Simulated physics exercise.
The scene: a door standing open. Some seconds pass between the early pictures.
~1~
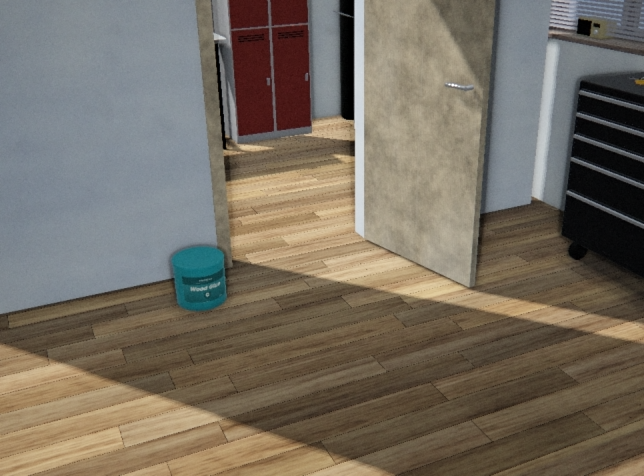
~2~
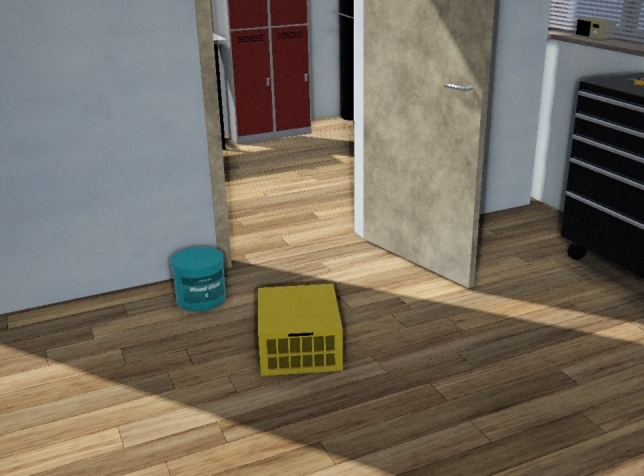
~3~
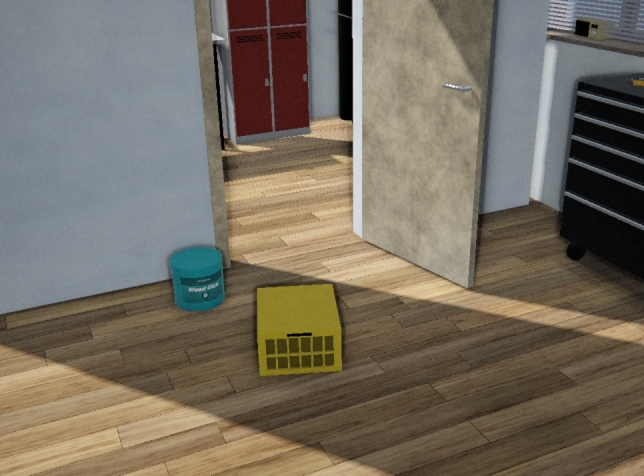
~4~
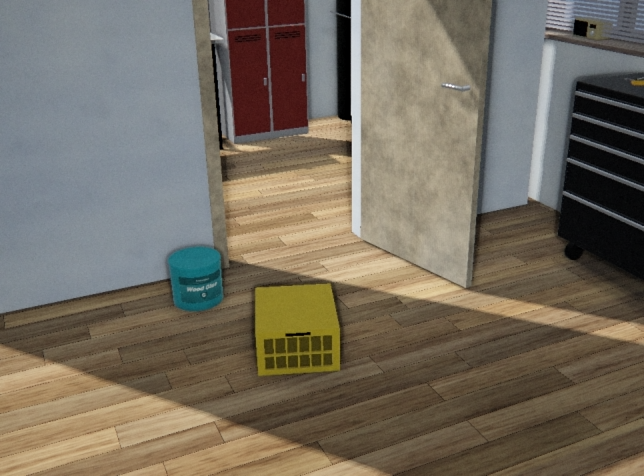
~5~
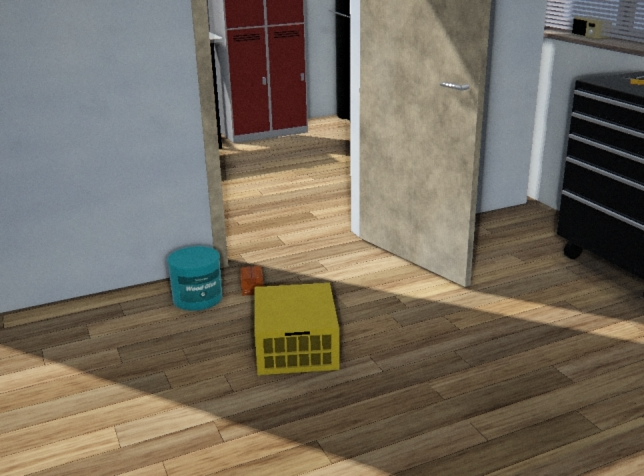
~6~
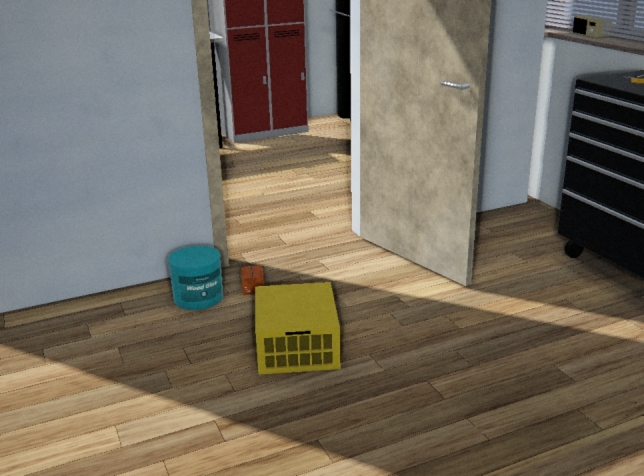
A yellow crate appears on the wooden floor to the right of a turquoise pail, in front of a wide-open door that stays still. The crate and pail sit there with no clear movement, and then a small orange object appears between them, just behind the crate.
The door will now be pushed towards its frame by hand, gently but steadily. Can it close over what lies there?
Outcome: The door shuts.
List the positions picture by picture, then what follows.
In the first picture, door wide open and still; turquoise pail (200, 279).
In the second picture, door wide open and still; turquoise pail (199, 279); yellow crate (299, 328).
In the third picture, door wide open and still; turquoise pail (198, 279); yellow crate (298, 328).
In the fourth picture, door wide open and still; turquoise pail (197, 279); yellow crate (296, 328).
In the fifth picture, door wide open and still; turquoise pail (196, 278); yellow crate (295, 327).
In the sixth picture, door wide open and still; orange box (253, 280); turquoise pail (197, 278).
Then, 0.80 s later than the last frame, open by 78°.
Then, 1.50 s later than the last frame, open by 38°.
Then, 1.90 s later than the last frame, open by 15°; orange box moved about its own width near (236, 279).
When it is over, open by 0°; all 3 as before. End places, in pixels of the last picture, orange box near (234, 279).
